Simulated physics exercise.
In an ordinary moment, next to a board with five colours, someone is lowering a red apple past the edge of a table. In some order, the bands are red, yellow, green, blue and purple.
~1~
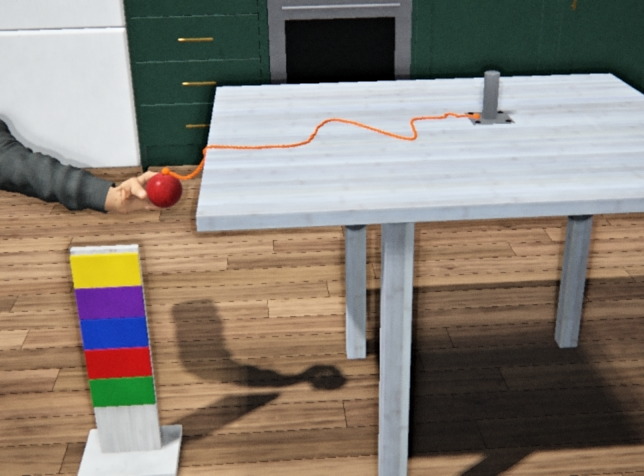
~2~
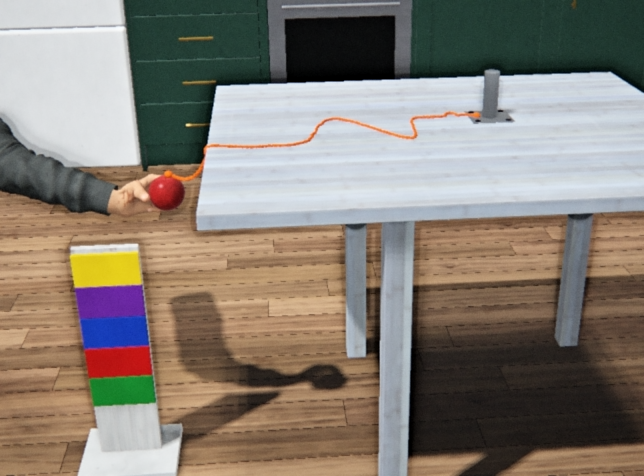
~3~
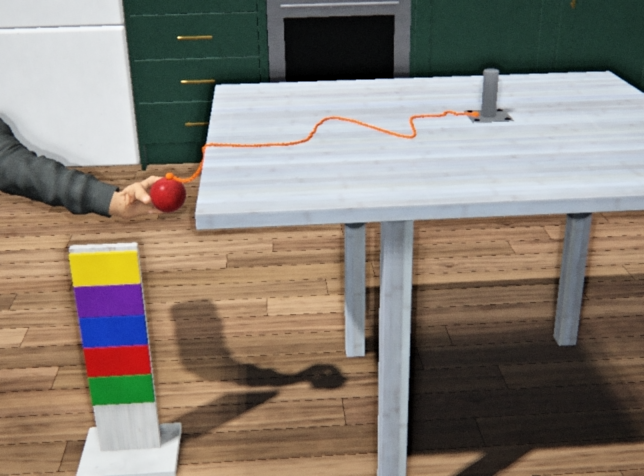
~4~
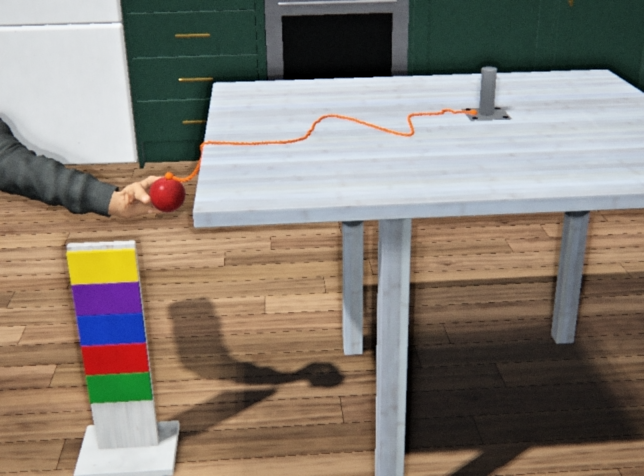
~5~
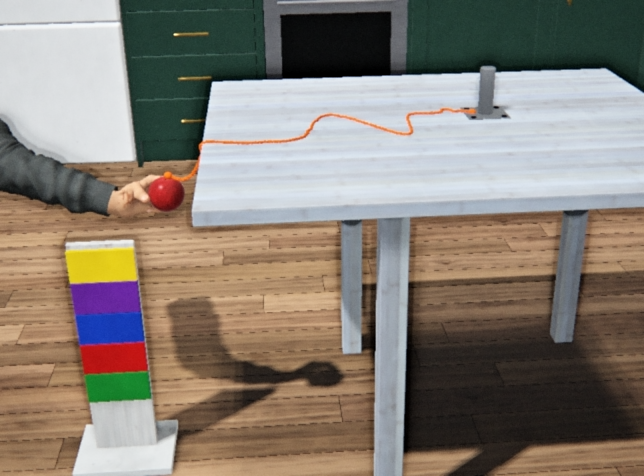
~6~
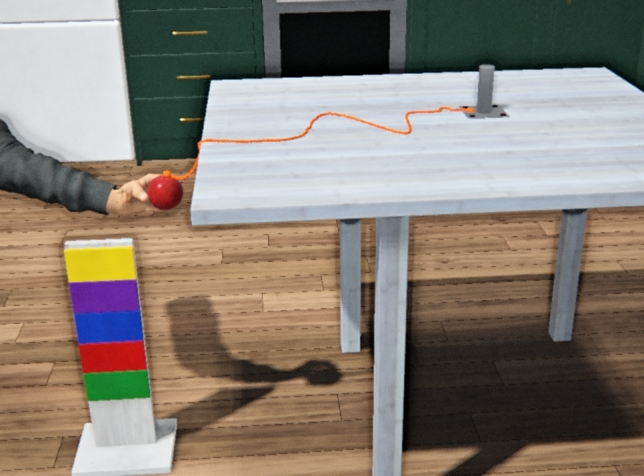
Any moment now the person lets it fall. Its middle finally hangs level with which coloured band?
With the red band.
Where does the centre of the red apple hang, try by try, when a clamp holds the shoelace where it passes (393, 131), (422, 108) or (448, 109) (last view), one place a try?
(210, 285), (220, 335), (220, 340).
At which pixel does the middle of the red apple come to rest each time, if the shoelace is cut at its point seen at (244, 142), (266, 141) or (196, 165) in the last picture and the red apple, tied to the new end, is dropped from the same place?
Approximate pixels, cut by cut: (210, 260); (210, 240); (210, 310).
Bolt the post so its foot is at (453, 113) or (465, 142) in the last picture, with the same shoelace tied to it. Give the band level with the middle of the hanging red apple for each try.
Green; green.
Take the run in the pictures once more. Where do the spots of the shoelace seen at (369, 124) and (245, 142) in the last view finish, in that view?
First near (286, 129), second near (212, 244).
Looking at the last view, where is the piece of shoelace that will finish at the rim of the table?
At (313, 121).
Soon after, apple near (221, 327); level with blue.
After that, apple near (215, 345); level with red.
In the end, apple near (219, 346); level with red. Its centre hangs level with the red band.
